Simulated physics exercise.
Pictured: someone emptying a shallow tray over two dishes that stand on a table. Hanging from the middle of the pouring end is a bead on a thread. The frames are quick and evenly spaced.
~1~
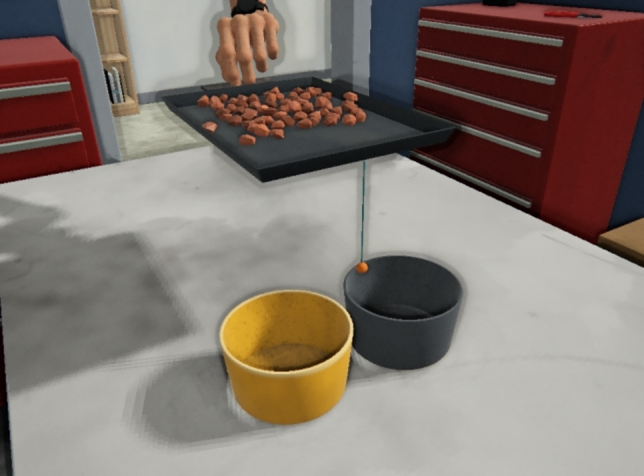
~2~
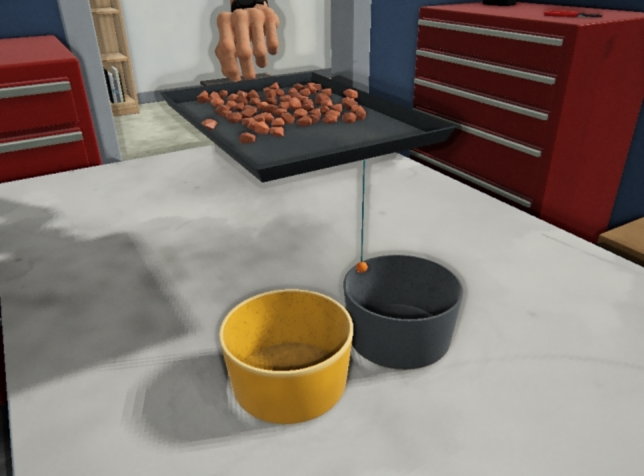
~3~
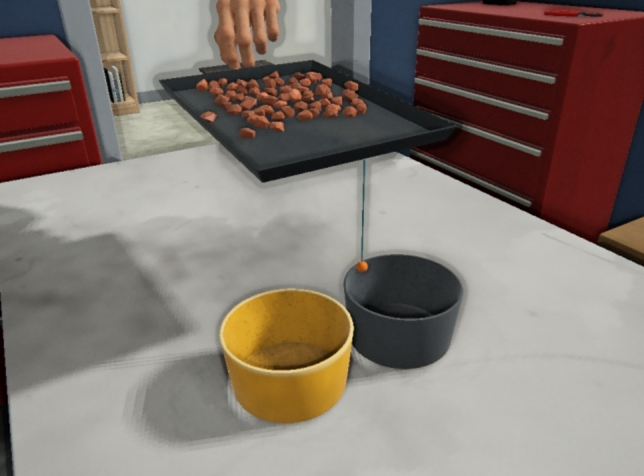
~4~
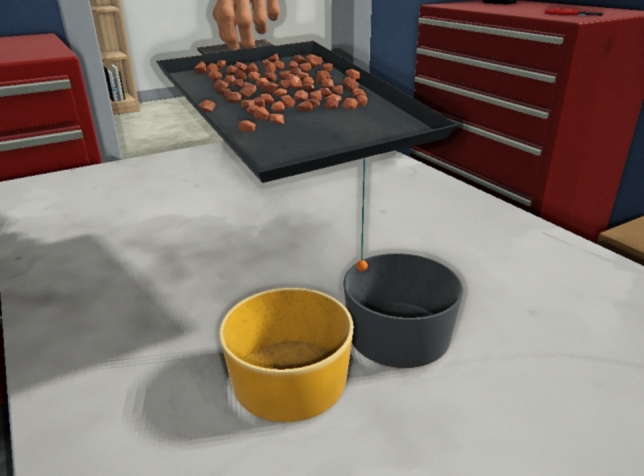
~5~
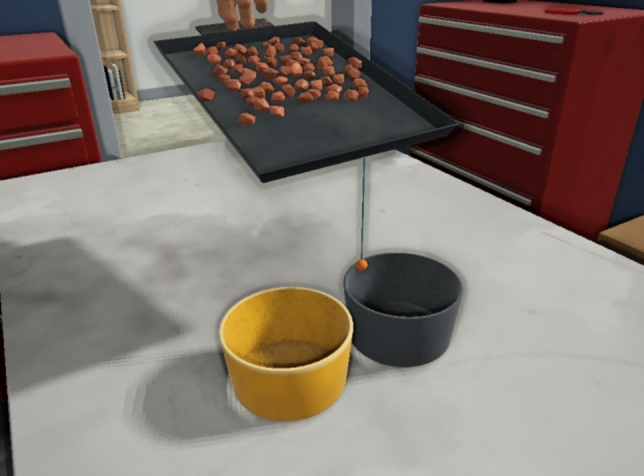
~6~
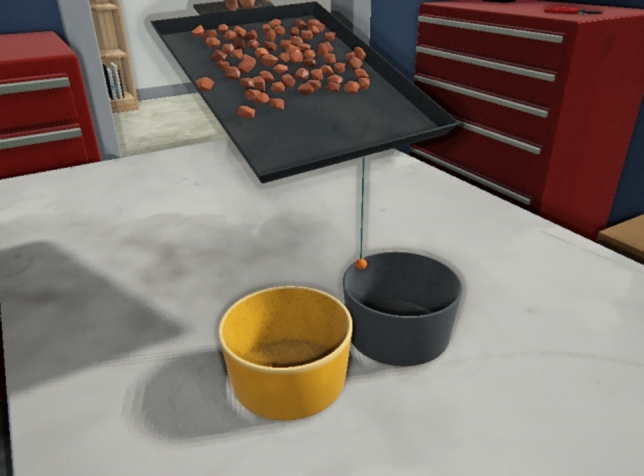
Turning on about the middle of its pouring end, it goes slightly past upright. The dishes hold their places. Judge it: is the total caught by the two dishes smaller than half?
No.
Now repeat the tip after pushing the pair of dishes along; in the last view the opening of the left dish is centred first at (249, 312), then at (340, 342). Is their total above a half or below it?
In order, they'd catch a minor share, and next a major share.
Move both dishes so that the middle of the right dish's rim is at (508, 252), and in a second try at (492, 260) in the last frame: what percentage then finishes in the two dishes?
Trial 1 around 30 percent, trial 2 around 40 percent.
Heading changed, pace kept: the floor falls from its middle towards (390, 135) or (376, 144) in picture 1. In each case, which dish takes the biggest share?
Taking them in order: Right side, followed by right side.
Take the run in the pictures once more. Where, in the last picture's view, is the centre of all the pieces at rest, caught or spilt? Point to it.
Resting centre, last frame: Roughly (332, 365).
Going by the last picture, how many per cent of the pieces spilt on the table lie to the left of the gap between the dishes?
Close to 20 per cent of the spill, I think.
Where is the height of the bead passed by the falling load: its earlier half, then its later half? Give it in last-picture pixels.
The first part at (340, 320); the rest at (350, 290).
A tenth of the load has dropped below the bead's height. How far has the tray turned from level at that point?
Roughly 70 degrees at that moment.
Soon, tray tipped steeply; most on the tray; a stray few in the left dish; about a quarter in the air.
A while on, tray tipped past a quarter turn; a stray few on the tray; about a third in the left dish; about a quarter in the right dish; about a quarter outside both; a stray few in the air.
Towards the end, tray tipped past a quarter turn; about a third in the left dish; about a third in the right dish; about a quarter outside both.
Finally, tray tipped past a quarter turn; about a third in the left dish; about a third in the right dish; about a quarter outside both.
